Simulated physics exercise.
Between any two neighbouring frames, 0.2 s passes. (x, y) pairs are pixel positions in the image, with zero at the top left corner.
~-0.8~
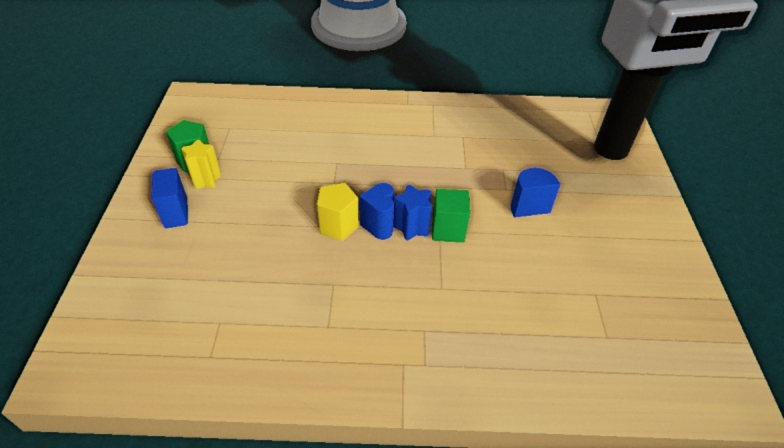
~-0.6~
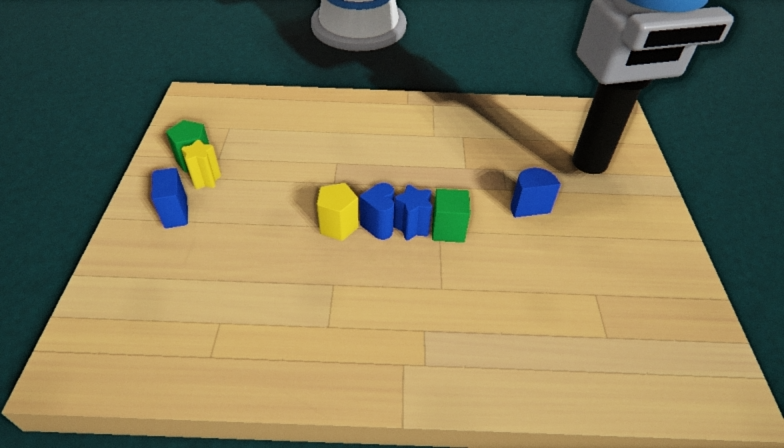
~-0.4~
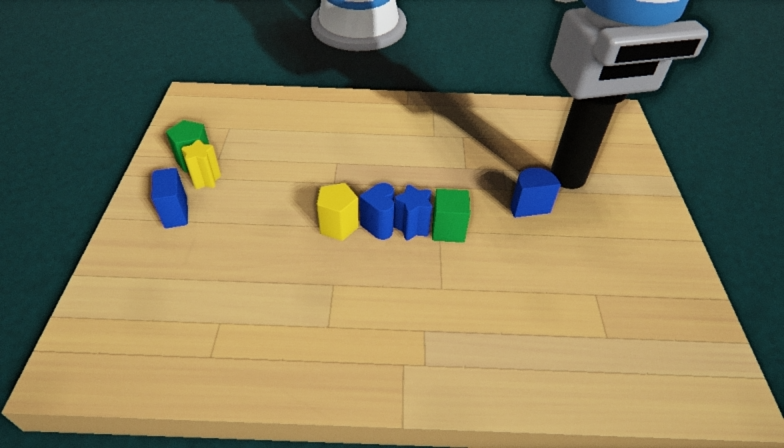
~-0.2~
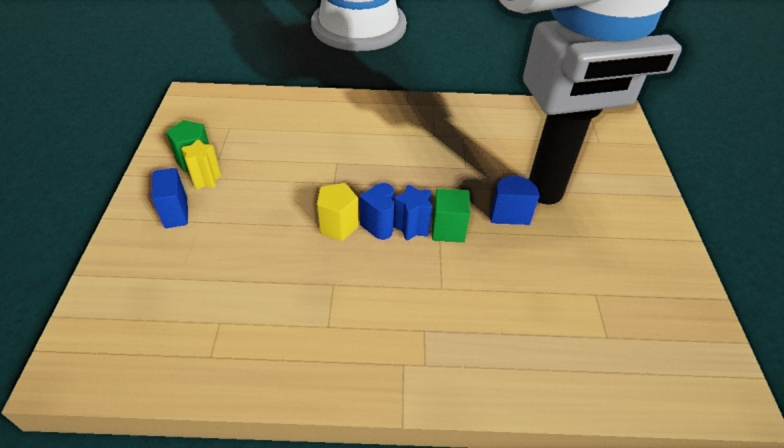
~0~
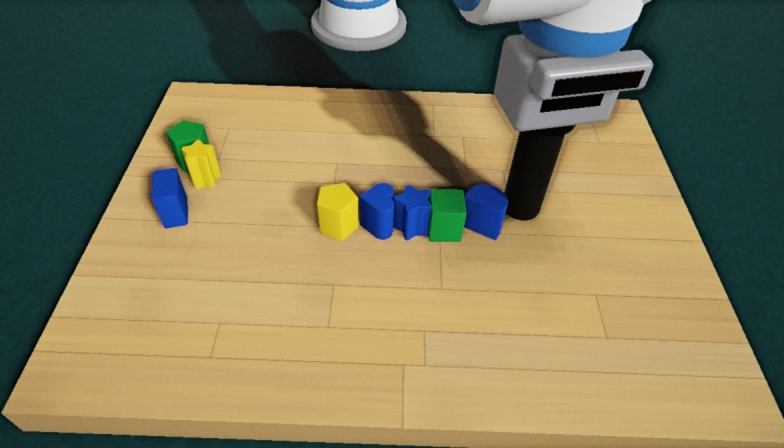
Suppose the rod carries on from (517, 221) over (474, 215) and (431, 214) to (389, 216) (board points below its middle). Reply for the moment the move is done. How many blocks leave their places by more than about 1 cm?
Going by the path, three or more of them shift by more than about 1 cm.
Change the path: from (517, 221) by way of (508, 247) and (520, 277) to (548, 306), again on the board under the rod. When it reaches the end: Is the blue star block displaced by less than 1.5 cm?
I'd say yes.
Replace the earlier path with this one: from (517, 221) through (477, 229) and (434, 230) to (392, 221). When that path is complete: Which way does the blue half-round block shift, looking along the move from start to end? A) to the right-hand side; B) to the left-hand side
My answer is option A.
What follows on the original path. One third of the way, rod at (477, 201); yellow five-sided block at (306, 200), turned 20° clockwise; blue heart-shaped block at (344, 203), turned 15° clockwise; blue star block at (375, 201), turned 25° anticlockwise; green four-sided block at (408, 194), turned 25° anticlockwise; blue half-round block at (443, 188), turned 15° clockwise.
Two thirds of the way, rod at (432, 200); yellow five-sided block at (280, 206), turned 75° clockwise; blue heart-shaped block at (312, 215); blue star block at (340, 207), turned 40° anticlockwise; green four-sided block at (368, 193), turned 40° anticlockwise; blue half-round block at (397, 185), turned 20° clockwise.
At the end, rod at (390, 202); yellow five-sided block at (273, 205), turned 80° clockwise; blue heart-shaped block at (276, 236), turned 15° anticlockwise; blue star block at (305, 223), turned 55° anticlockwise; green four-sided block at (328, 203), turned 50° anticlockwise; blue half-round block at (353, 189).
